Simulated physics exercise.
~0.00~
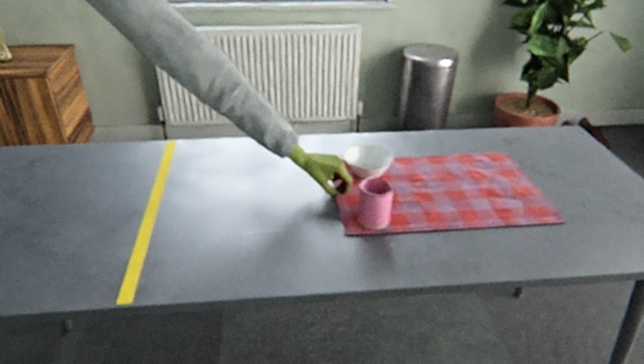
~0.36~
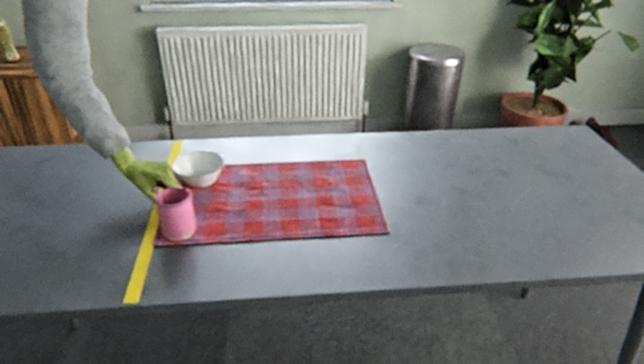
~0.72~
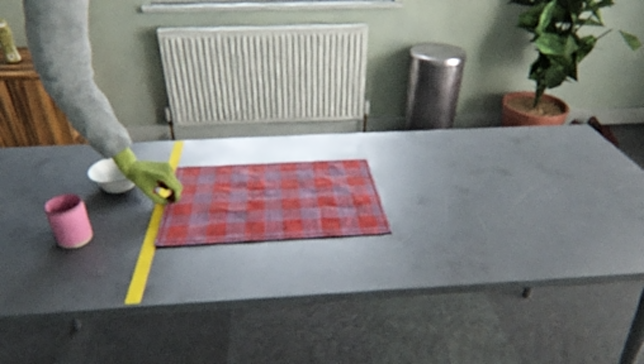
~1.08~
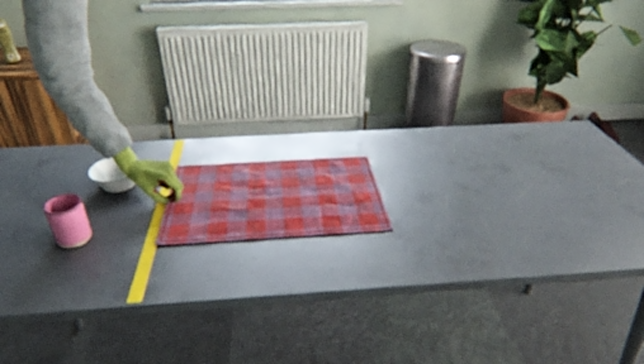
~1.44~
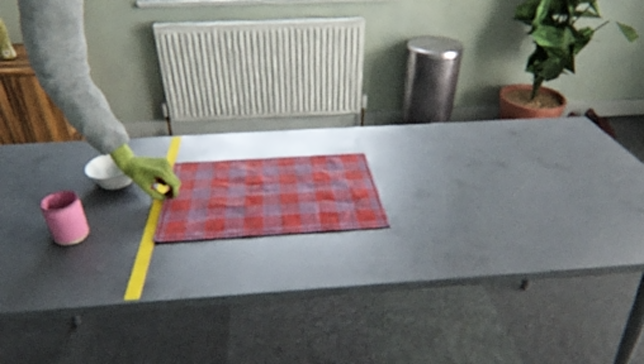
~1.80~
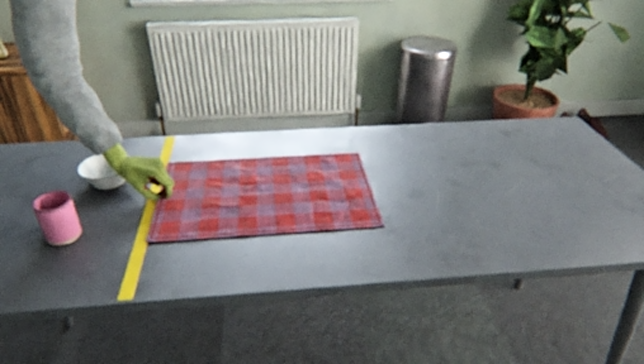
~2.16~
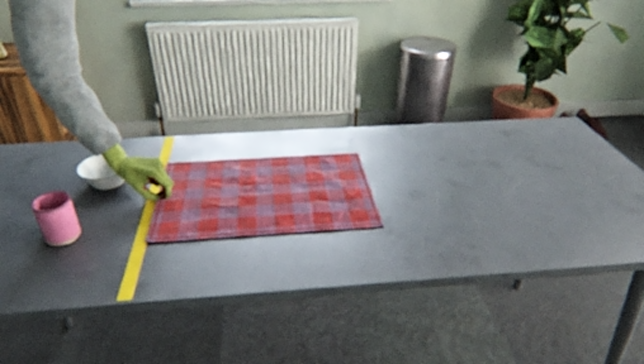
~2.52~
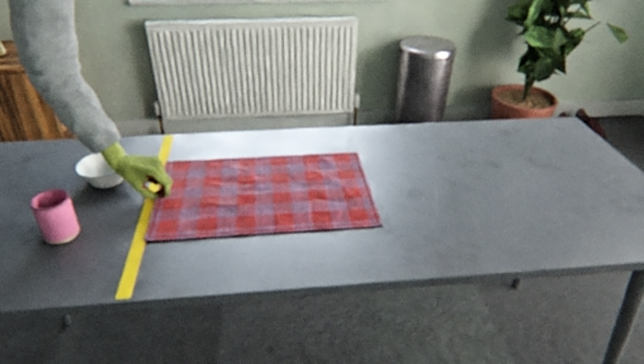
The clip shows a gloved hand pulling a red checked place mat leftward across a grey desk, carrying a white bowl and a pink mug, until it stops at a yellow tape line; both items slide off beyond the tape and come to rest upright.
